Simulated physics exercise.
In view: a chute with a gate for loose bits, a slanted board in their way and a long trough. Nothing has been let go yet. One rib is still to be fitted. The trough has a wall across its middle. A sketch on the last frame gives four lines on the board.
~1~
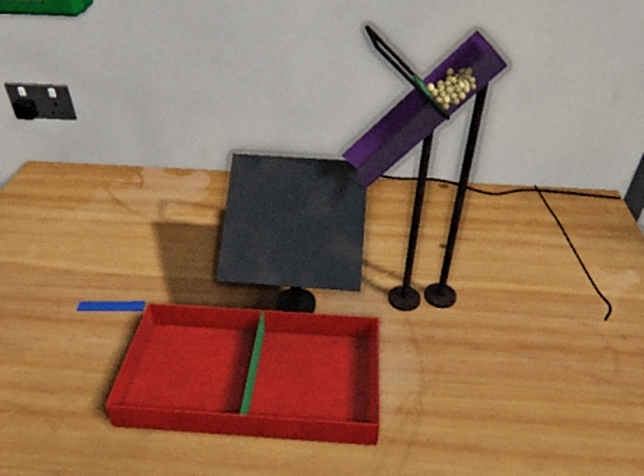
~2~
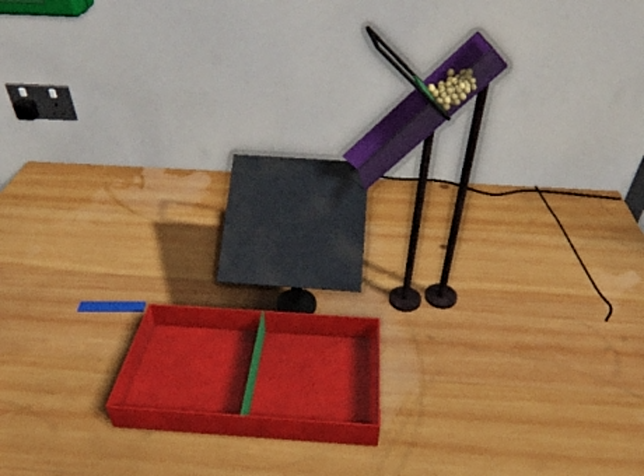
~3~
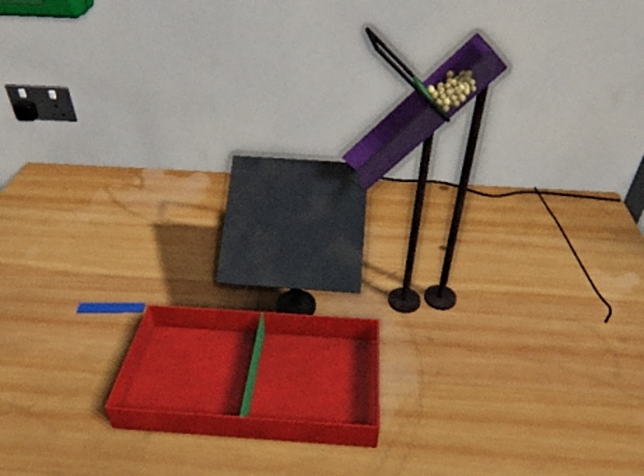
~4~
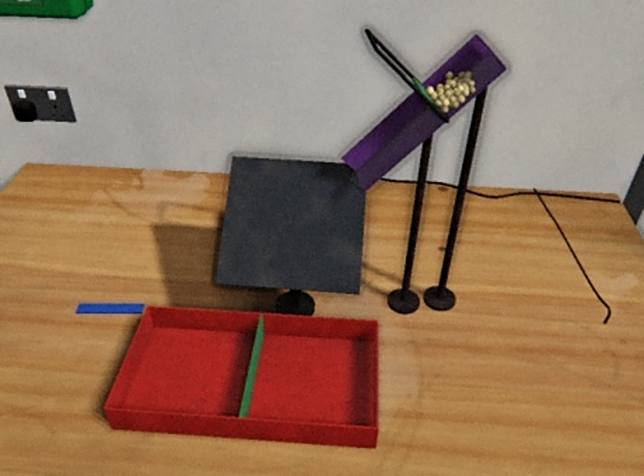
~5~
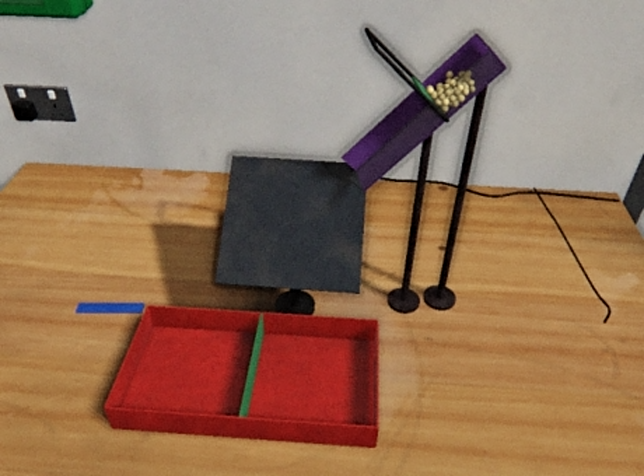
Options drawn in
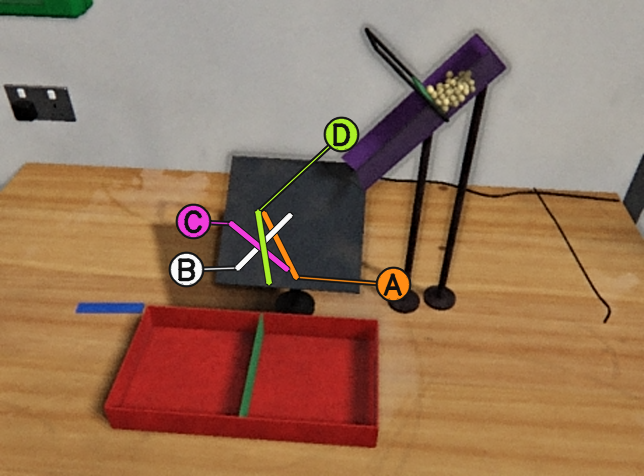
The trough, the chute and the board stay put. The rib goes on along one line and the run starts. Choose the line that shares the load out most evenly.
B works best here.
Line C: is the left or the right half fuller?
Right.
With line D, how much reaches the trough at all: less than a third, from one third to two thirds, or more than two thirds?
More than two thirds.
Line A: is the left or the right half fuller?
Right.
On the marked copy, line A from (264, 213) to (296, 277); line B from (289, 215) to (237, 268); line C from (231, 223) to (286, 269); line D from (257, 212) to (269, 282).
With A, of what is caught, just a few in the left half, almost all in the right.
With B, of what is caught, roughly half in the left half, roughly half in the right.
With C, of what is caught, just a few in the left half, almost all in the right.
With D, of what is caught, just a few in the left half, almost all in the right.
